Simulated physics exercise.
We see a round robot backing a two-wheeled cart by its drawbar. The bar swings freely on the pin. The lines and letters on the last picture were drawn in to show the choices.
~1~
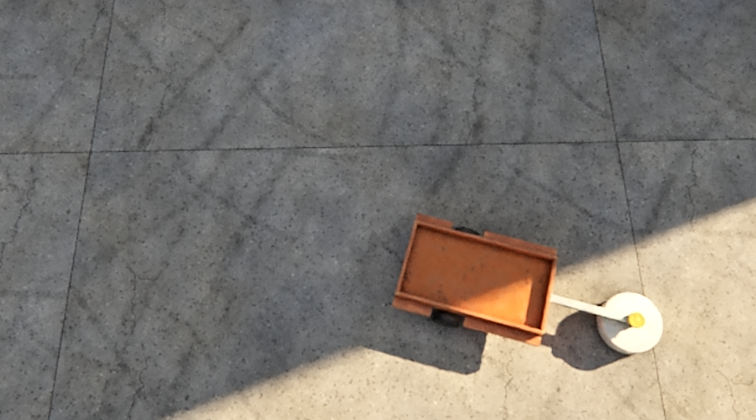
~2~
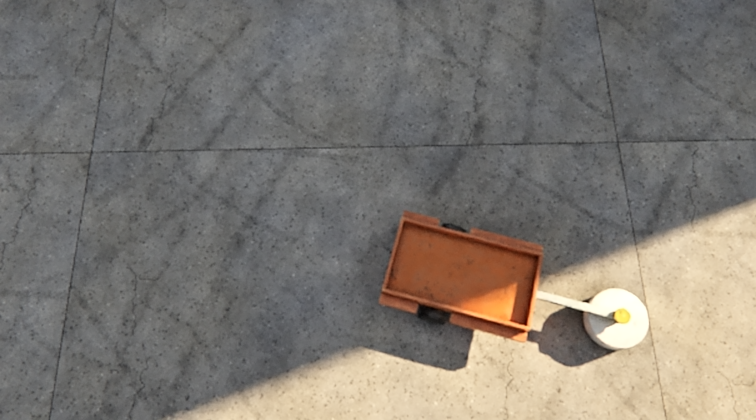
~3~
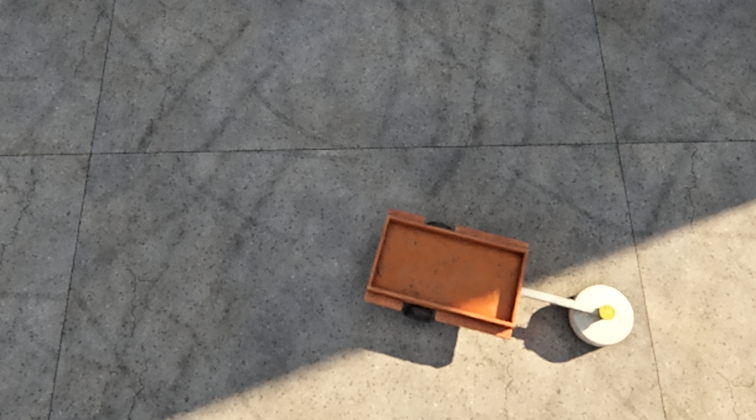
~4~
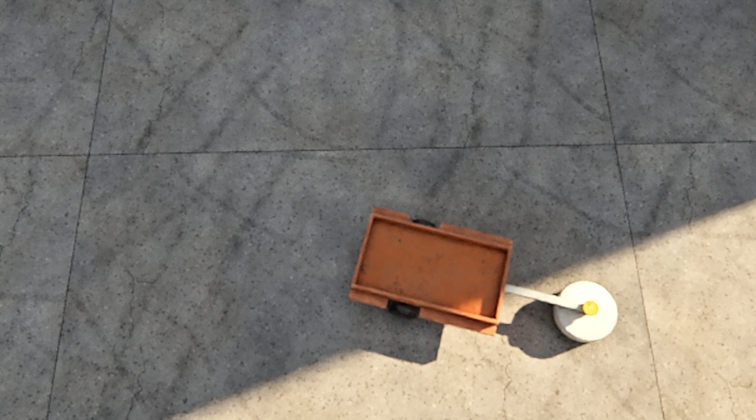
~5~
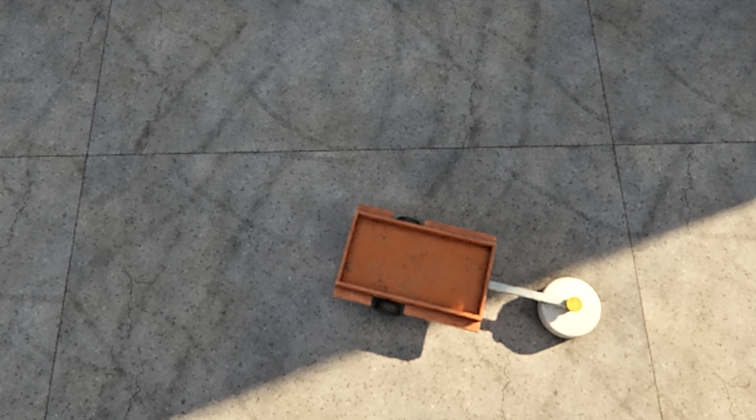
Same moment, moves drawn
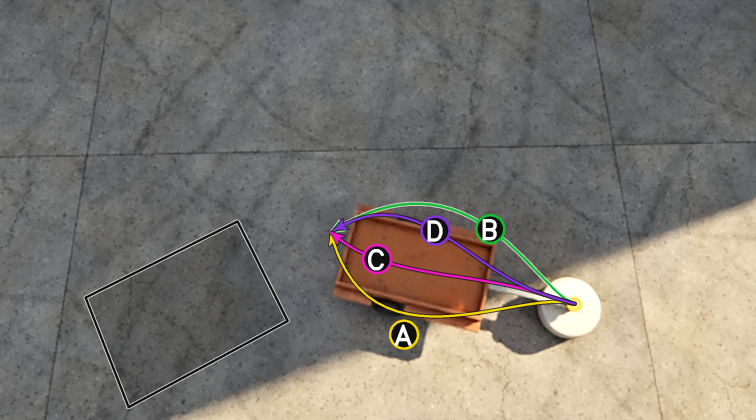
A round white robot backs an orange two-wheeled cart leftward and slightly upward across concrete.
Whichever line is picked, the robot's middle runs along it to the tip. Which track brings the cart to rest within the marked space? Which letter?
With B the cart stands in the bay.
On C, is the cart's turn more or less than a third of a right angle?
It turns less than that.
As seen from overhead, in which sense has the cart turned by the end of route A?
Clockwise.
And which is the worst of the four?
A is the worst.
On the marked copy, A from (575, 304) via (431, 316) to (331, 232); B from (575, 304) via (462, 213) to (331, 232); C from (575, 304) via (442, 274) to (331, 232); D from (575, 304) via (454, 242) to (334, 230); the bay at (186, 309).
Taking B. A third of the way, robot (496, 240), cart (343, 252).
Two thirds of the way, robot (406, 209), cart (264, 270).
When it is over, robot (332, 237), cart (187, 308); the cart stands in the bay.
As for the rest, A leaves the cart at (213, 150), out of the bay; C leaves the cart at (181, 206), out of the bay; D leaves the cart at (174, 256), out of the bay.
